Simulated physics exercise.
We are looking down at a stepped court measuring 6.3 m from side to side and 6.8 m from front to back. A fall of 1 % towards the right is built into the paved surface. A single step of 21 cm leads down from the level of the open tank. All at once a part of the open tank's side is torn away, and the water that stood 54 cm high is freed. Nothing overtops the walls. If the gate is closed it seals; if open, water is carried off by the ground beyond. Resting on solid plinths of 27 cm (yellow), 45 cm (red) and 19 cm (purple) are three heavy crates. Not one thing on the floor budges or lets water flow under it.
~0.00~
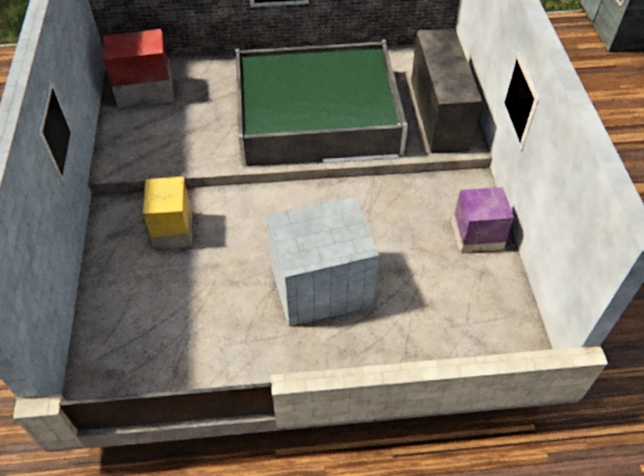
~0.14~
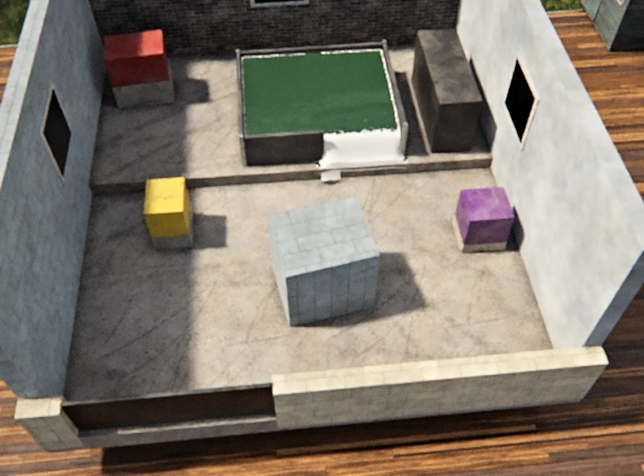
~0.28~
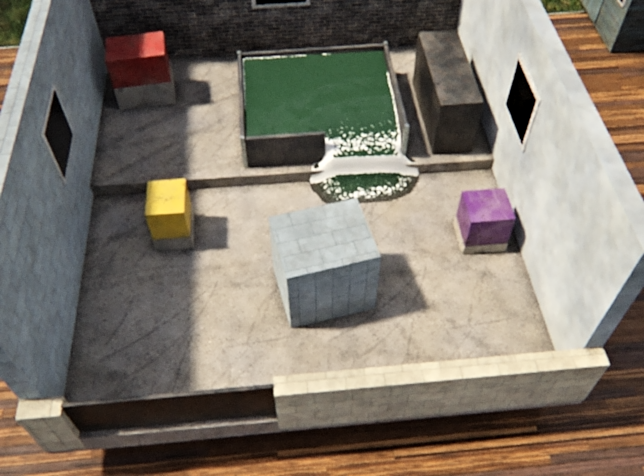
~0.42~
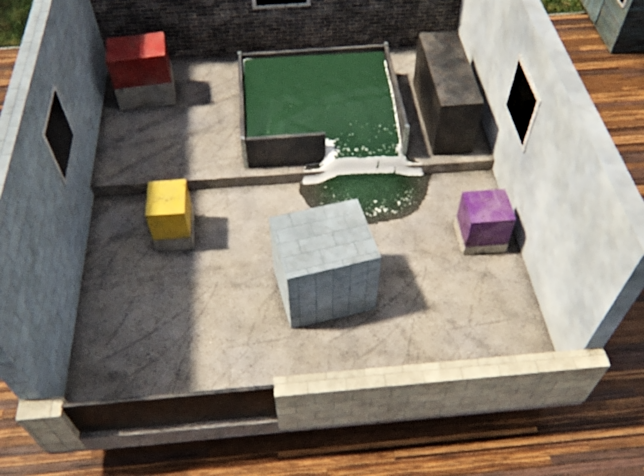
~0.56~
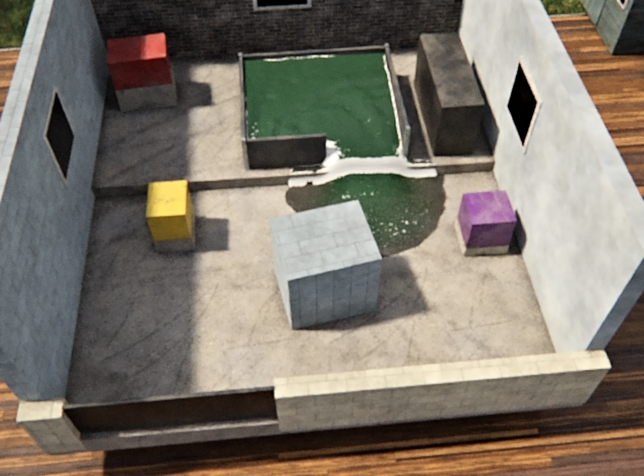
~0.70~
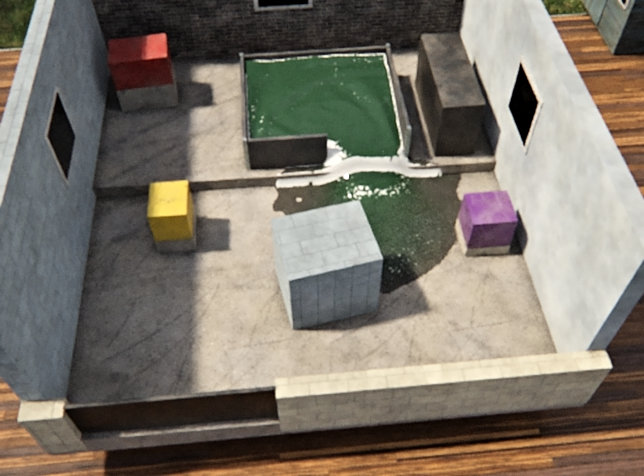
Green water pours through a gap in the open tank's front and spreads across the lower floor.
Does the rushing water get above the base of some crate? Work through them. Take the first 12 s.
Yellow crate: No, red crate: No, purple crate: Yes.
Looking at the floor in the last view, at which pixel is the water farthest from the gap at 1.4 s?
Point: Roughly (468, 388).
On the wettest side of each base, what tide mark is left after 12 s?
Yellow 13, red 0, purple 31, all in cm.
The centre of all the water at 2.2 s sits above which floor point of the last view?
Close to (358, 189) in the last picture.
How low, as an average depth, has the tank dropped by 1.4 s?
Mean depth: About 40 cm.
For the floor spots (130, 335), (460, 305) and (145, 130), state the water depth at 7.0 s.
Approximately 12, 12 and 0 centimetres, going through them in turn.
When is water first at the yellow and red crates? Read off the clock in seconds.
Arrival: Yellow 1.8 s, red not in the 12 s.
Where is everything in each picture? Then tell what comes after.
The first frame shows the open tank at (317, 91) is whole and still, 54 cm deep.
In the second frame, the front is at (323, 166), 0.7 m from the gap at (362, 146); 0.2 m2 of floor is under water; 54 cm left at the back of the open tank.
In the third frame, the front is at (331, 201), 0.9 m from the gap at (363, 150); 0.9 m2 of floor is under water; 54 cm left at the back of the open tank.
In the fourth frame, water pours out at (364, 151) and has run 1.2 m, to (342, 222); deepest outside 29 cm, 54 cm at the open tank's back.
In the fifth frame, the front is at (360, 254), 1.7 m from the gap at (365, 152); 2.8 m2 of floor is under water; 55 cm left at the back of the open tank.
In the sixth frame, water pours out at (366, 152) and has run 2.3 m, to (383, 287); deepest outside 30 cm, 53 cm at the open tank's back.
After 1.4 s water covers 25 % of the floor and is deepest (32 cm) near (382, 165); yellow plinth not reached, red plinth not reached, purple plinth reached.
After 2.2 s water covers 35 % of the floor and is deepest (42 cm) near (564, 379); yellow plinth reached, red plinth not reached, purple plinth reached.
After 3.5 s water covers 50 % of the floor and is deepest (35 cm) near (551, 381); yellow plinth reached, red plinth not reached, purple plinth reached.
After 7.0 s water covers 65 % of the floor and is deepest (24 cm) near (551, 381); yellow plinth reached, red plinth not reached, purple plinth reached.
After 12.0 s water covers 65 % of the floor and is deepest (20 cm) near (497, 183); highest at the yellow plinth 13 cm, highest at the red plinth 0 cm, highest at the purple plinth 31 cm.
